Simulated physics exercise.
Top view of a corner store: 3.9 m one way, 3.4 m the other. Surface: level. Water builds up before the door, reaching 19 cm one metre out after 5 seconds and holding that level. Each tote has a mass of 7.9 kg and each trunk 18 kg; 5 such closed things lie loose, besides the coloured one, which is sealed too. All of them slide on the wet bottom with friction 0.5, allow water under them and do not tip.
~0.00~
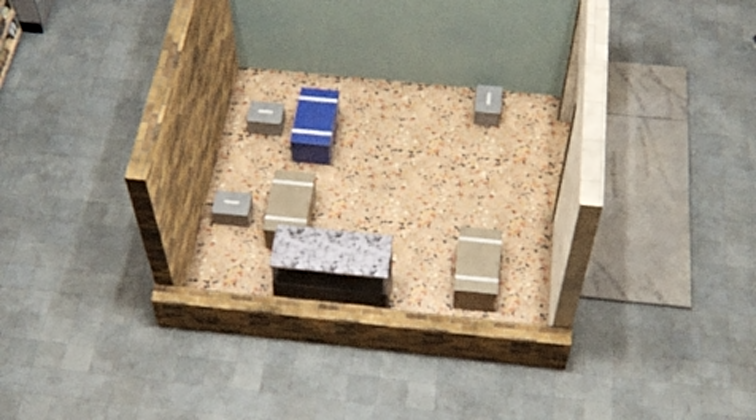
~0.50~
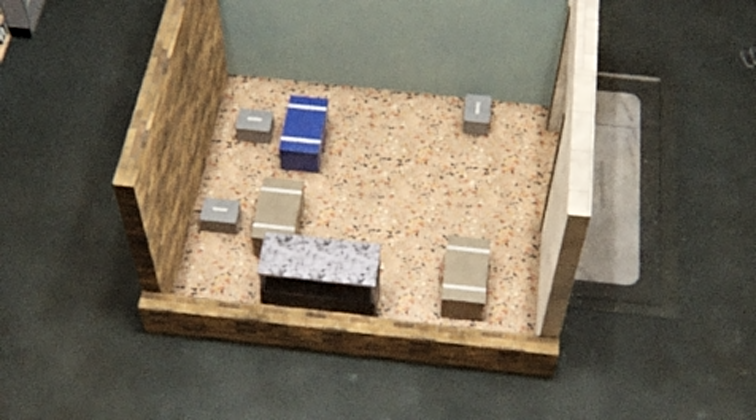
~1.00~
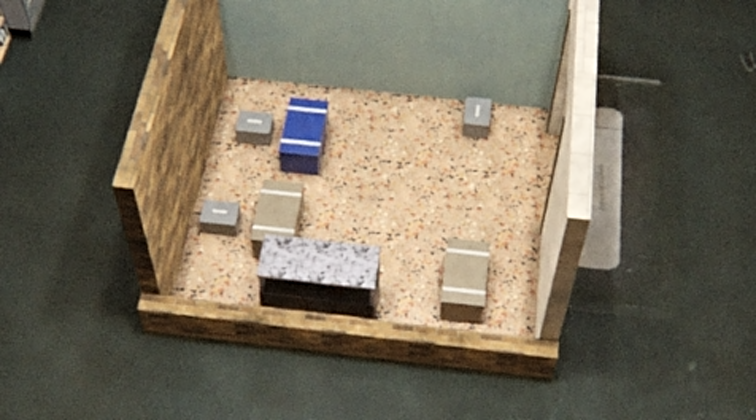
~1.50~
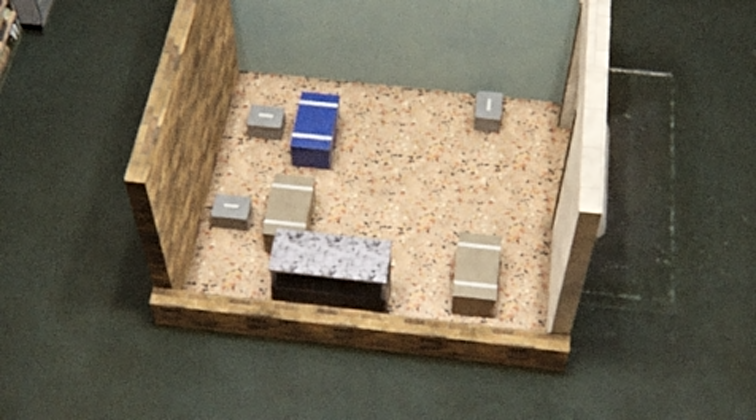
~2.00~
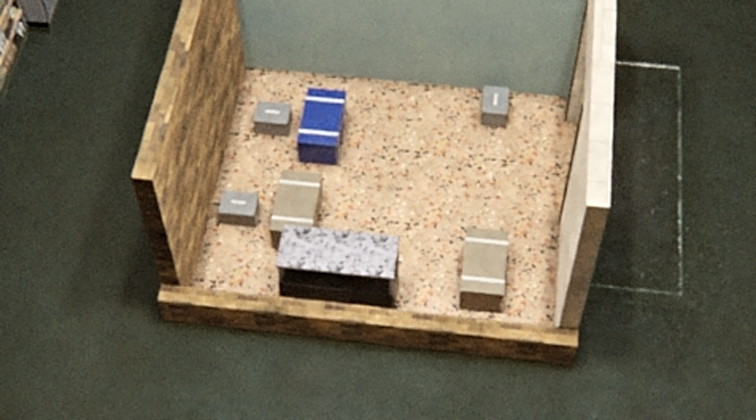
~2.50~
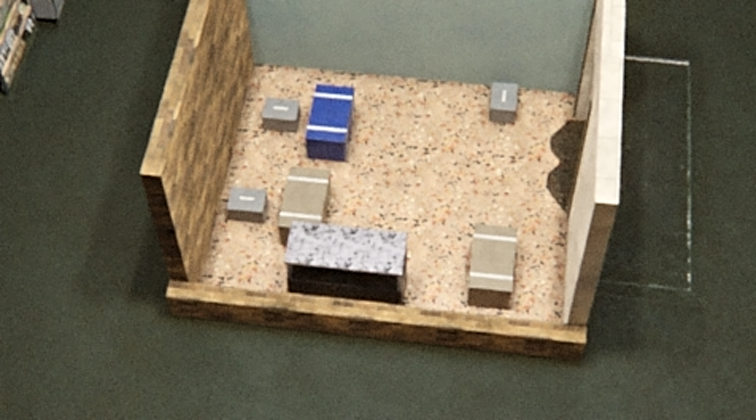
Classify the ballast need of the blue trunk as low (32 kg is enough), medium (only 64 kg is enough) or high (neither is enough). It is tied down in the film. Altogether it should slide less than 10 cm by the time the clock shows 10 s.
Medium.
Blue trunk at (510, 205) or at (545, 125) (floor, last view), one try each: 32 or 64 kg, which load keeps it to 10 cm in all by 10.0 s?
Result, try 1: Heavy passes, light fails; try 2: Heavy passes, light fails.
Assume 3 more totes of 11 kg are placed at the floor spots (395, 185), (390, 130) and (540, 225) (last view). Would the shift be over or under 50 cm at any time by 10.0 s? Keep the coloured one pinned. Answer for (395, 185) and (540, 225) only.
Note, in sequence: Exceeded, not exceeded.
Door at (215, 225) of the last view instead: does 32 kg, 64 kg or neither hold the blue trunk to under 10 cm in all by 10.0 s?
Then the lighter mass suffices.
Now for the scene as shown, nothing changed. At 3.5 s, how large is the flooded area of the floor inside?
Close to 1.5 m2, I'd say.
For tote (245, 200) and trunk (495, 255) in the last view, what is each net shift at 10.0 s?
First 20 cm, then 0 cm.
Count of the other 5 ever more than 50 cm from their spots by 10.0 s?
It adds up to 2.
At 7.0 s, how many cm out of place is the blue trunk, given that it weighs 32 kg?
About 0 cm.
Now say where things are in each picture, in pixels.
The blue trunk at (315, 116) rests on the ground; 0.0 m2 under water; 0 of 6 have shifted, in the first picture.
The blue trunk at (304, 124) rests on the ground; water covers 0.0 m2; 0 of 6 have shifted, in the second picture.
The blue trunk at (304, 126) rests on the ground; 0.0 m2 under water; 0 of 6 have shifted, in the third picture.
The blue trunk at (315, 120), on the bottom; 0.0 m2 under water; 0 of 6 have shifted, in the fourth picture.
The blue trunk at (322, 116), on the bottom; 0.0 m2 under water; 0 of 6 have shifted, in the fifth picture.
The blue trunk at (330, 112), on the bottom; 0.2 m2 under water; 0 of 6 have shifted, in the sixth picture.
After 3.5 s the blue trunk would be 0 cm from its start with 32 kg and 0 cm from its start with 64 kg; 0 cm of water round it then.
After 4.5 s the blue trunk would be 0 cm from its start with 32 kg and 0 cm from its start with 64 kg; 0 cm of water round it then.
After 7.0 s the blue trunk would be 2 cm from its start with 32 kg and 0 cm from its start with 64 kg; 6 cm of water round it then.
After 10.0 s the blue trunk would be 22 cm from its start with 32 kg and 0 cm from its start with 64 kg; 11 cm of water round it then.
